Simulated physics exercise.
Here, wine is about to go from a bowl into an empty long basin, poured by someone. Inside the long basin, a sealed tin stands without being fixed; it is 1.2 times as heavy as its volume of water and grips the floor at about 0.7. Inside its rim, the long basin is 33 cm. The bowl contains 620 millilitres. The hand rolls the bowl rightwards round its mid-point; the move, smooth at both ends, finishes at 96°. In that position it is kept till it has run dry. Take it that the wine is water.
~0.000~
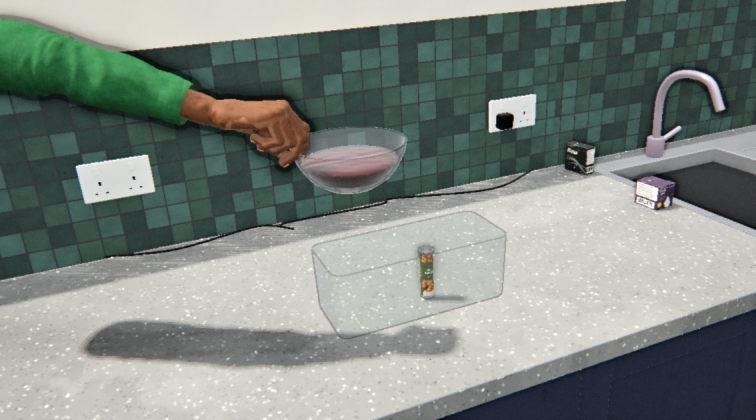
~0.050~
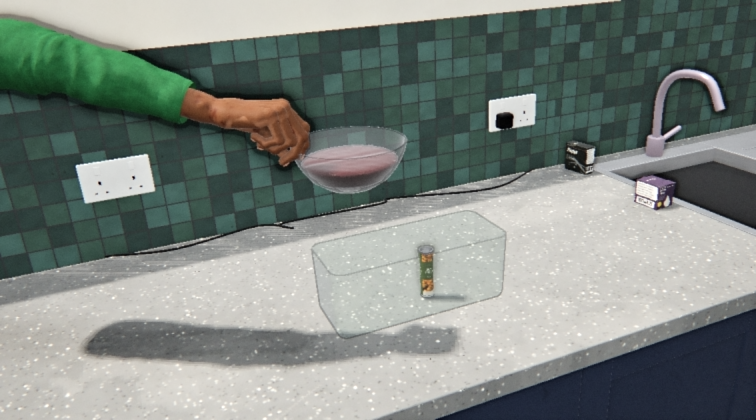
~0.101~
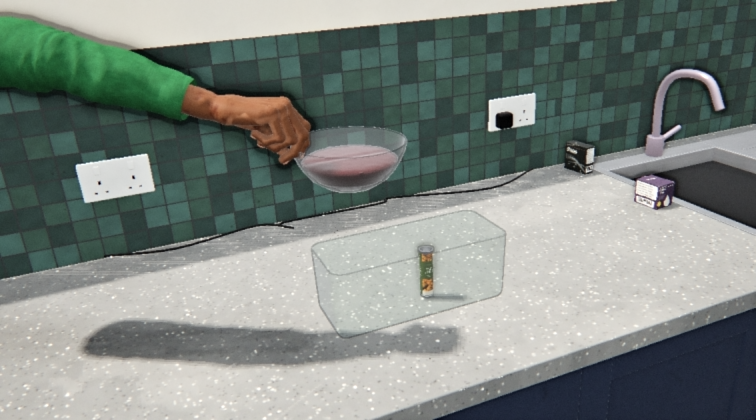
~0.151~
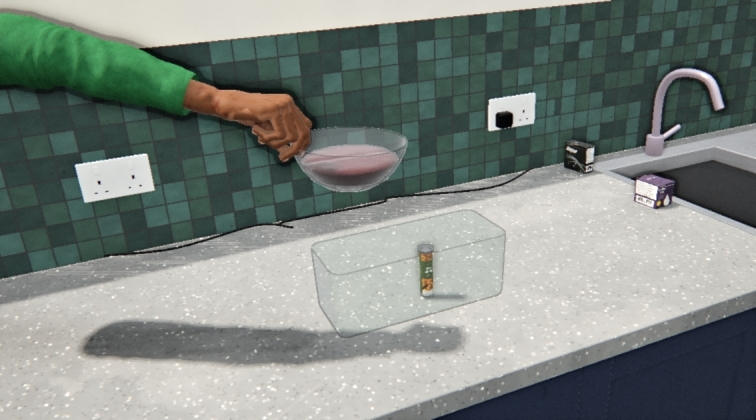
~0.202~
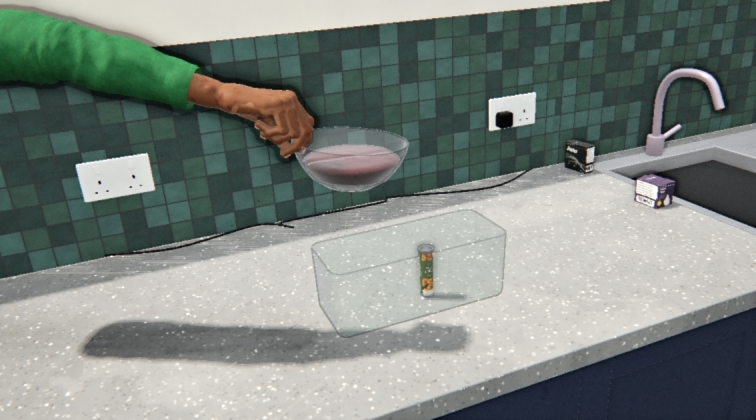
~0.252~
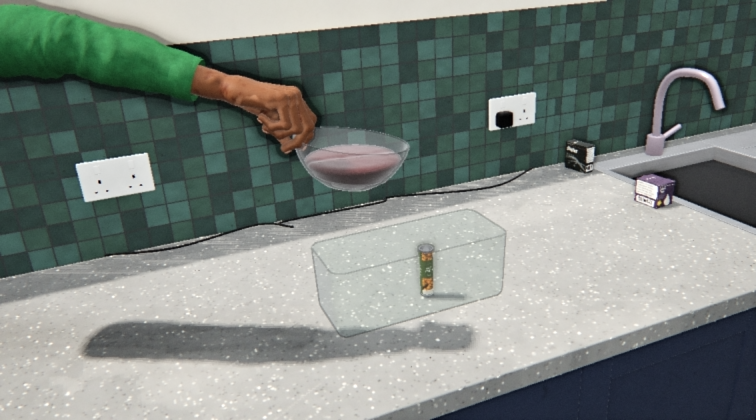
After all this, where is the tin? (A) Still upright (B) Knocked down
Answer: A.
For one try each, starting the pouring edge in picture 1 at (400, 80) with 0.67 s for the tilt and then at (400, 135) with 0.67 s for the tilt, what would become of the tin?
In the first try it comes down; in the second it remains standing.
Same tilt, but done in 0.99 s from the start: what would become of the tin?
It stays steady, then.
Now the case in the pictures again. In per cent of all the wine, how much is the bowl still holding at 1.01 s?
I reckon near 2 per cent still sits there.
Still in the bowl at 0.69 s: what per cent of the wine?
Near 54 in a hundred.
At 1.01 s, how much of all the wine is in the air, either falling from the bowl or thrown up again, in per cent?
Estimate: About 12 in a hundred.
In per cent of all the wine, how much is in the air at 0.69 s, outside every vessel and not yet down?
About 36 per cent.
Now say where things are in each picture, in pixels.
It leans 0°; its right rim is at (401, 135); the wine meets the walls at (301, 167) and (394, 150); the long basin's rim runs from (321, 262) to (490, 223); the tin's top is at (426, 252), in the first picture.
It leans 0°; its right rim is at (401, 134); the wine meets the walls at (301, 166) and (393, 150), in the second picture.
It leans 2°; its right rim is at (401, 135); the wine meets the walls at (301, 166) and (393, 151), in the third picture.
It leans 4°; its right rim is at (401, 136); the wine meets the walls at (302, 164) and (393, 150), in the fourth picture.
It leans 6°; its right rim is at (403, 139); the wine meets the walls at (303, 163) and (394, 151), in the fifth picture.
It leans 10°; its right rim is at (403, 142); the wine meets the walls at (305, 163) and (396, 151), in the sixth picture.
By 0.69 s the tilt is 58° and 54 per cent is still to pour; the tin stands where it began.
By 1.01 s the tilt is 89° and 2 per cent is still to pour; the tin stands where it began.
By 1.35 s the tilt is 96° and 0 per cent is still to pour; the tin stands where it began.
By 1.72 s the tilt is 96° and 0 per cent is still to pour; the tin stands where it began.
At rest the tin stands where it began.
